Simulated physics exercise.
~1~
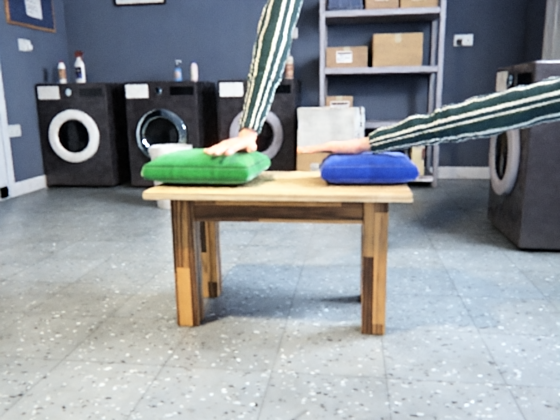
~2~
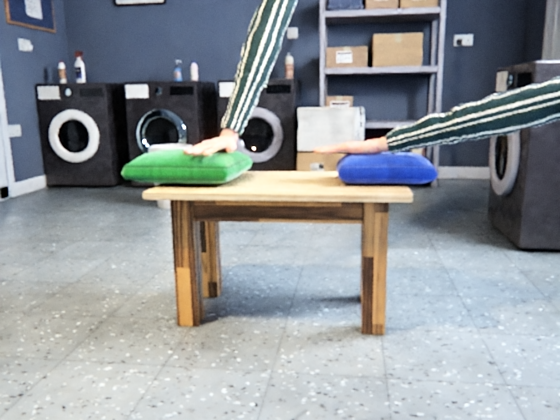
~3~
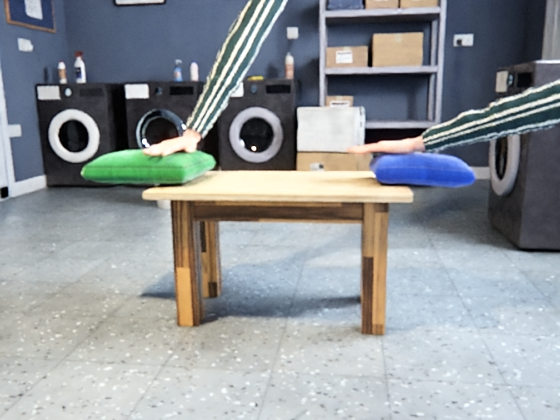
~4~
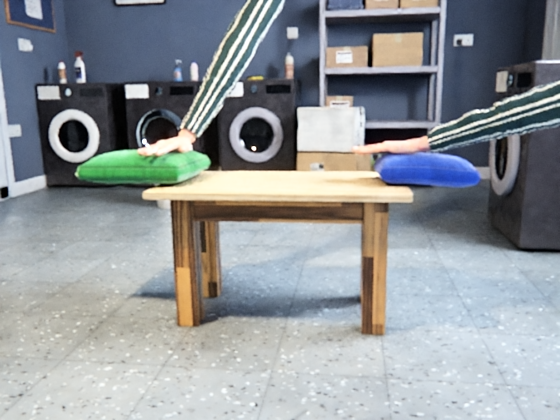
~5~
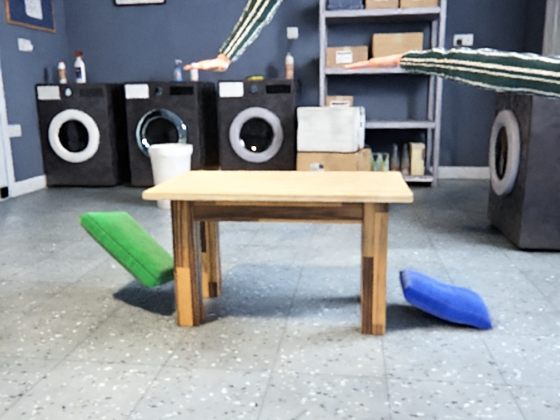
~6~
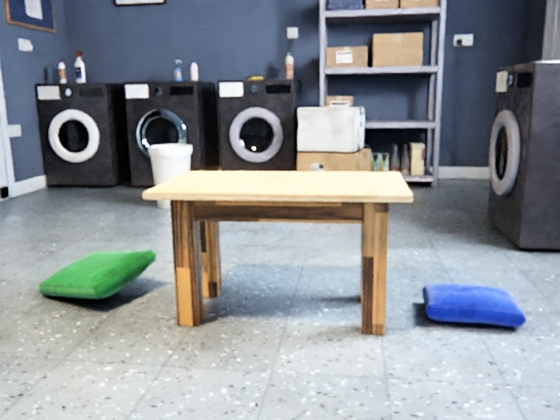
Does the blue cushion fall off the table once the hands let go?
Yes, the blue cushion slumps off the right end of the table and ends up on the floor. The green one goes down off the left end as well.
